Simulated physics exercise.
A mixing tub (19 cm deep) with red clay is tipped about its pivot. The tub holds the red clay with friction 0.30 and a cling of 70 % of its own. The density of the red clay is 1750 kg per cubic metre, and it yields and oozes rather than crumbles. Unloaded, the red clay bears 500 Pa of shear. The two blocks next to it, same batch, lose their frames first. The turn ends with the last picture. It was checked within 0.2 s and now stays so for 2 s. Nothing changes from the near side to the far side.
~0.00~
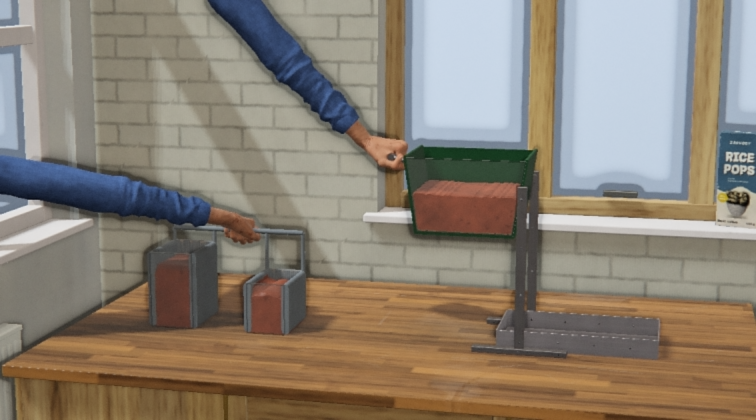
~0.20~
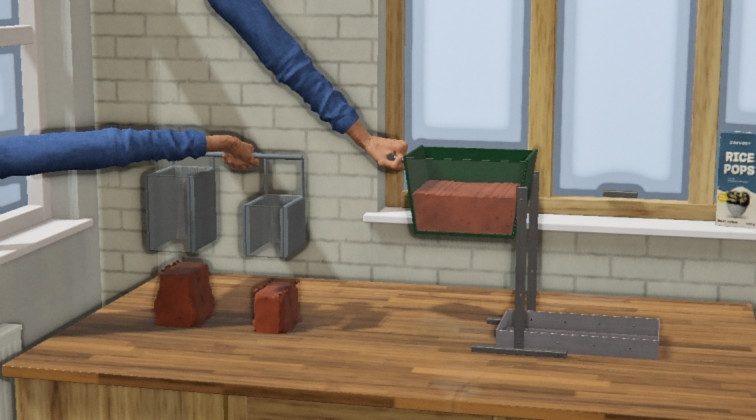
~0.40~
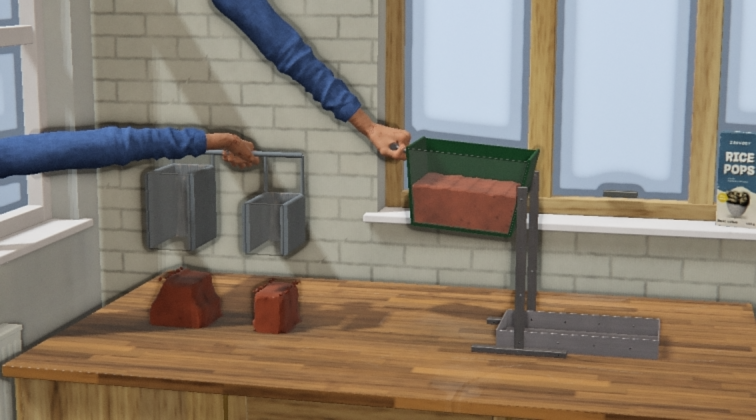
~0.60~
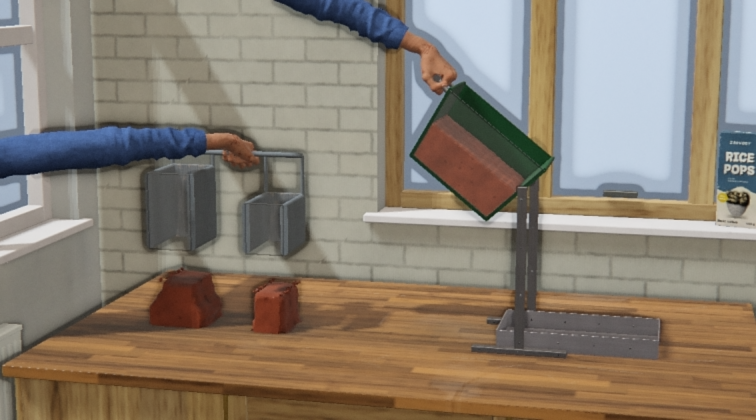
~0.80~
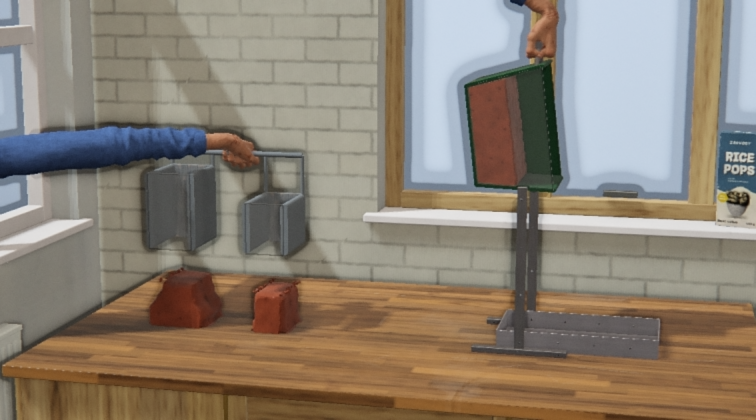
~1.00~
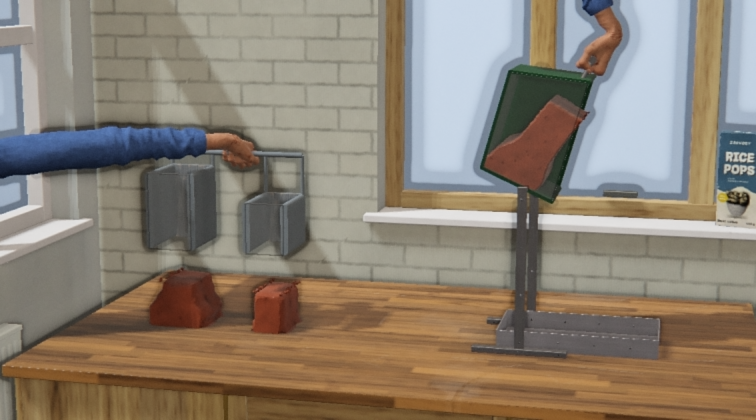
A hand lifts two molds off red clay blocks, then another tips a green tub rightward.
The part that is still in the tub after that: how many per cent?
Close to 6 per cent.
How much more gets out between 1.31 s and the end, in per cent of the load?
Some 25 per cent.
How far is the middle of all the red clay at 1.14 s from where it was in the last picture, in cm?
Some 14 cm.
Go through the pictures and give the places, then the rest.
In the first picture, handle-side rim at (407, 157), tilt 0 degrees; top of the red clay at (418, 193); blocks stand 17 cm, 11 cm (left to right).
In the second picture, handle-side rim at (407, 157), tilt 0 degrees; top of the red clay at (418, 193); blocks stand 15 cm, 11 cm (left to right).
In the third picture, handle-side rim at (410, 148), tilt 5 degrees; top of the red clay at (417, 185); blocks stand 13 cm, 11 cm (left to right).
In the fourth picture, handle-side rim at (452, 91), tilt 39 degrees; top of the red clay at (435, 126); blocks stand 13 cm, 11 cm (left to right).
In the fifth picture, handle-side rim at (543, 68), tilt 83 degrees; top of the red clay at (504, 81); blocks stand 13 cm, 11 cm (left to right).
In the sixth picture, handle-side rim at (589, 85), tilt 105 degrees; top of the red clay at (552, 103); blocks stand 13 cm, 11 cm (left to right).
After 1.14 s, the tub is at 105 degrees and holds 40 %.
After 1.31 s, the tub is at 105 degrees and holds 30 %.
After 1.48 s, the tub is at 105 degrees and holds 21 %.
After 1.65 s, the tub is at 105 degrees and holds 8 %.
After 3.00 s, at the end, the tub is at 105 degrees and holds 6 %.
